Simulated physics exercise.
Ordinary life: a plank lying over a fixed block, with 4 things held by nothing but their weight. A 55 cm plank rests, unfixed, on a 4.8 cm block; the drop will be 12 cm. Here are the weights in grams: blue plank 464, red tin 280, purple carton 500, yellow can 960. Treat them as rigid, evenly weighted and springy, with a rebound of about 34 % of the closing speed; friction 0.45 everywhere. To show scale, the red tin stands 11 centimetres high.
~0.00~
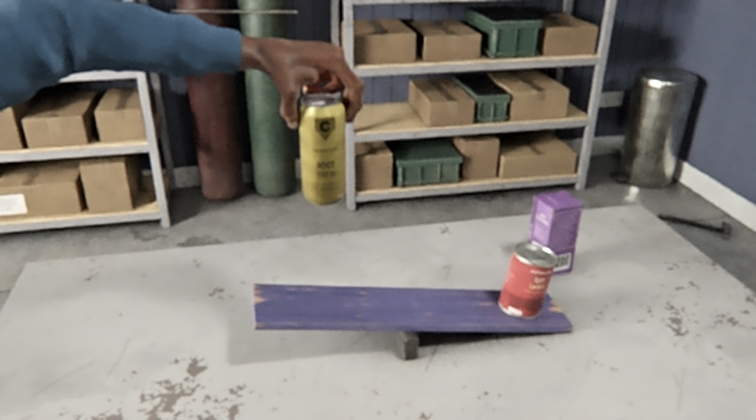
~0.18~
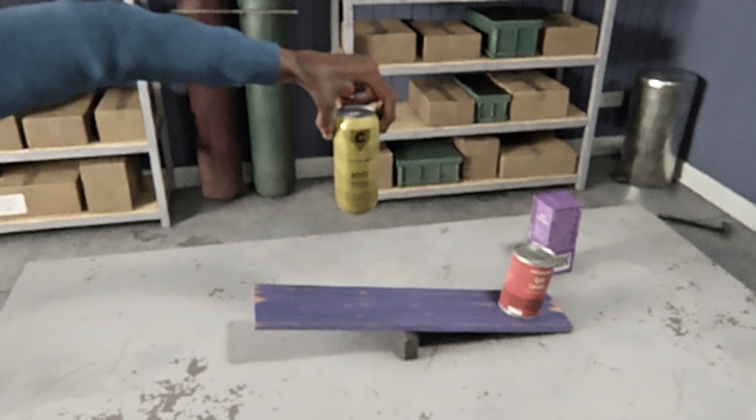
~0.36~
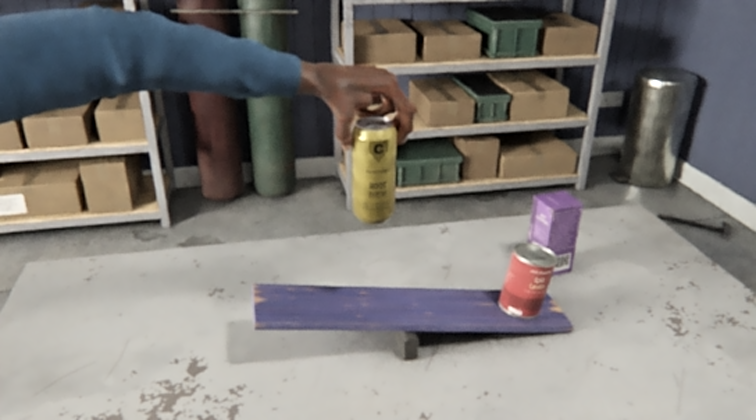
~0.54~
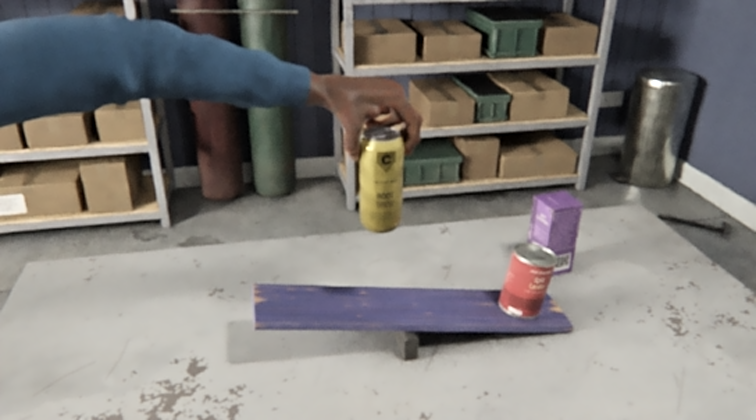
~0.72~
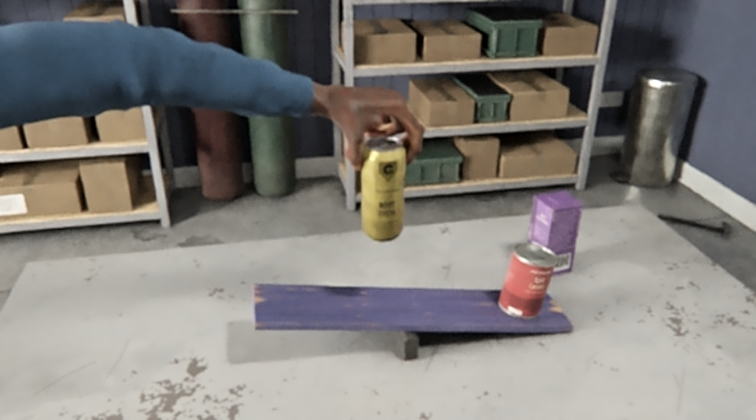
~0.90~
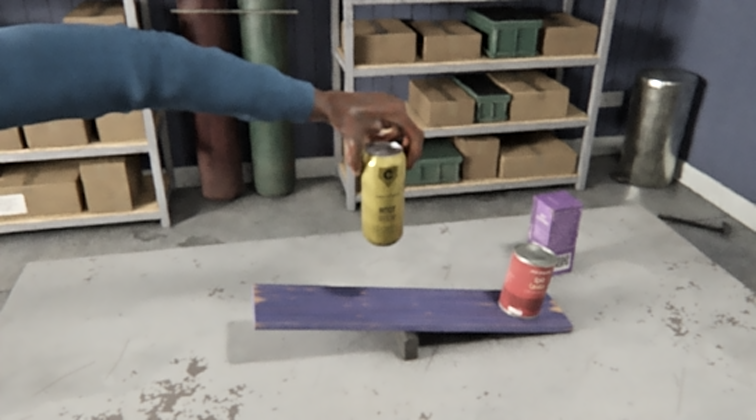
In a storeroom with boxes on shelves, a hand carried a yellow can rightward and down, slowing above a tilted blue plank, while a red tin on its right end and a purple carton stayed still.
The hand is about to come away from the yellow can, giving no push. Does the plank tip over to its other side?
No.
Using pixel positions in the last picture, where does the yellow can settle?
It comes to a stop close to (456, 294).
After 1.20 s, plank at 0°, leaning as at the start; yellow can 14° off upright near (394, 265); red tin 9° off upright.
After 1.40 s, plank at 1°, tipped the other way; yellow can on its side near (446, 283); red tin 20° off upright.
After 1.50 s, plank at 9°, leaning as at the start; yellow can on its side near (452, 288); red tin moved 2 cm.
After 1.70 s, plank at 9°, leaning as at the start; yellow can on its side near (454, 291); red tin on its side.
In the end (4.0 s), plank at 9°, leaning as at the start; toppled on the table or plank, red tin and yellow can; the other 2 under 4 cm from the start. At the end, from the last picture's camera, yellow can near (456, 294). The plank ends as it began.
